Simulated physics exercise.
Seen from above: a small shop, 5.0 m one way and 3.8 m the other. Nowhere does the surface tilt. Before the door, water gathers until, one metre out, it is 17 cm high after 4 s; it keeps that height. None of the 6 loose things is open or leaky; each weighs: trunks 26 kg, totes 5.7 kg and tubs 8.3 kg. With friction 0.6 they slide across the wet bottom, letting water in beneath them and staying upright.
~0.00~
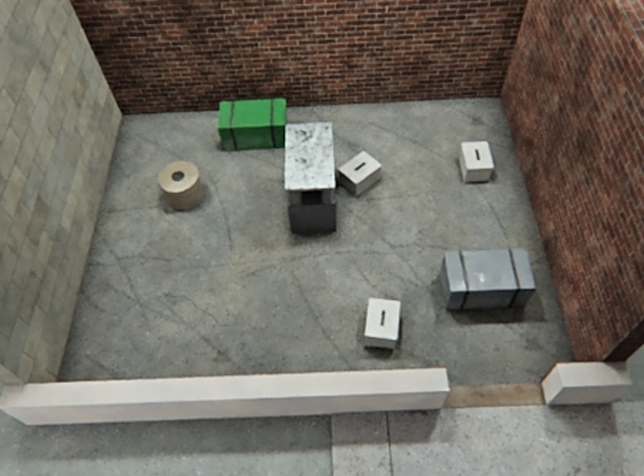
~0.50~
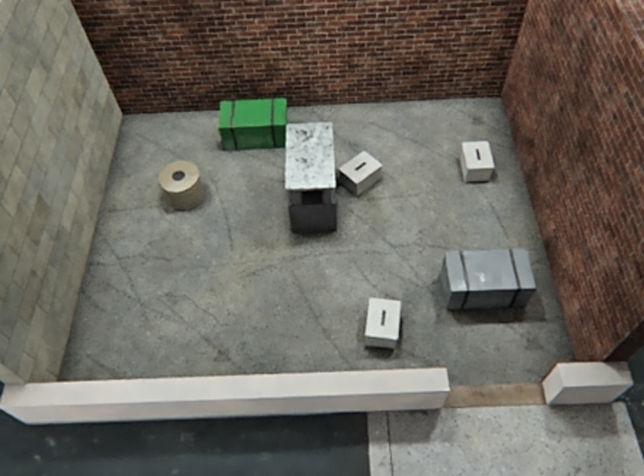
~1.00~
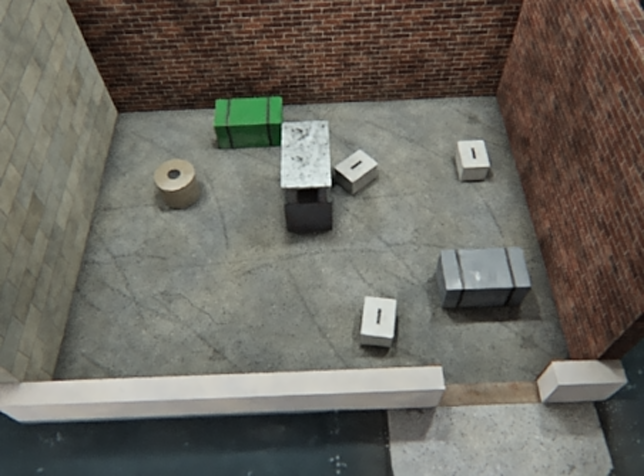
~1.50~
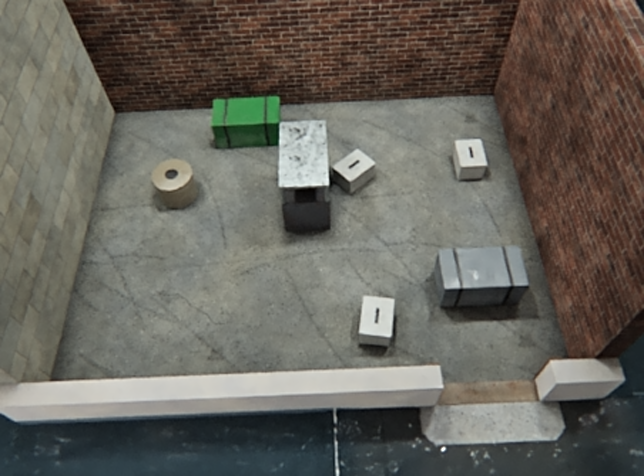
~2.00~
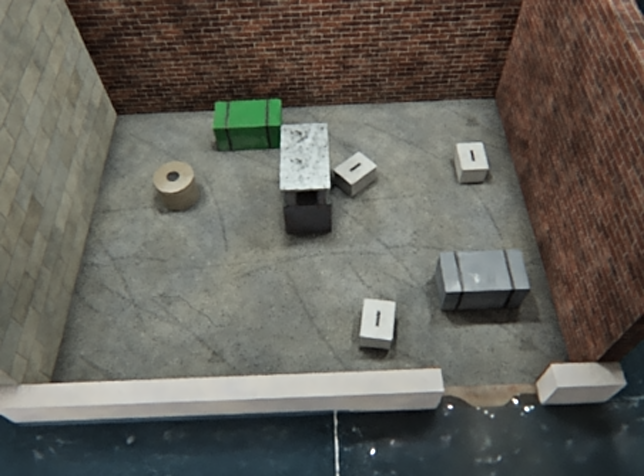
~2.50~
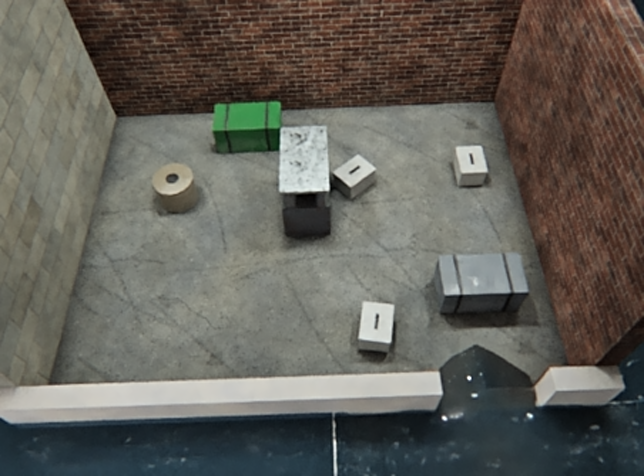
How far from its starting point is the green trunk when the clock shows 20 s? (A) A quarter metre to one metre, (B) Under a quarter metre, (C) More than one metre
A, A quarter metre to one metre.
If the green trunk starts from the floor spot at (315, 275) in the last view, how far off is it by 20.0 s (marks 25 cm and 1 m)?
It hardly budges.
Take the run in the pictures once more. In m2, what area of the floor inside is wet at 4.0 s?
Flooded: Near 2.0 m2.
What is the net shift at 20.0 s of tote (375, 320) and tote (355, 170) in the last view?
First 40 cm, then 60 cm.
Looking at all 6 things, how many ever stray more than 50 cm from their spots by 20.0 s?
5.
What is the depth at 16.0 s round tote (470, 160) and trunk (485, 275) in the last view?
Close to 10 and 12 centimetres.
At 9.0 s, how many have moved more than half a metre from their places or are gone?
The answer is 2.
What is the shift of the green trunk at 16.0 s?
10 cm or so by then.
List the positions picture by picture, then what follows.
In the first picture, the green trunk at (252, 113) rests on the ground; 0.0 m2 under water; 0 of 6 have shifted.
In the second picture, the green trunk at (253, 113) rests on the ground; 0.0 m2 under water; 0 of 6 have shifted.
In the third picture, the green trunk at (248, 111), on the bottom; 0.0 m2 under water; 0 of 6 have shifted.
In the fourth picture, the green trunk at (246, 111), on the bottom; water covers 0.0 m2; 0 of 6 have shifted.
In the fifth picture, the green trunk at (247, 113), on the bottom; 0.0 m2 under water; 0 of 6 have shifted.
In the sixth picture, the green trunk at (247, 116), on the bottom; water covers 0.2 m2; 0 of 6 have shifted.
After 4.0 s the green trunk is near (247, 116), 0.0 m from its start, aground; 0 afloat.
After 9.0 s the green trunk is near (247, 116), 0.0 m from its start, aground; 1 afloat.
After 16.0 s the green trunk is near (240, 120), 0.1 m from its start, aground; 4 afloat.
After 20.0 s the green trunk is near (190, 129), 0.7 m from its start, afloat; 6 afloat.
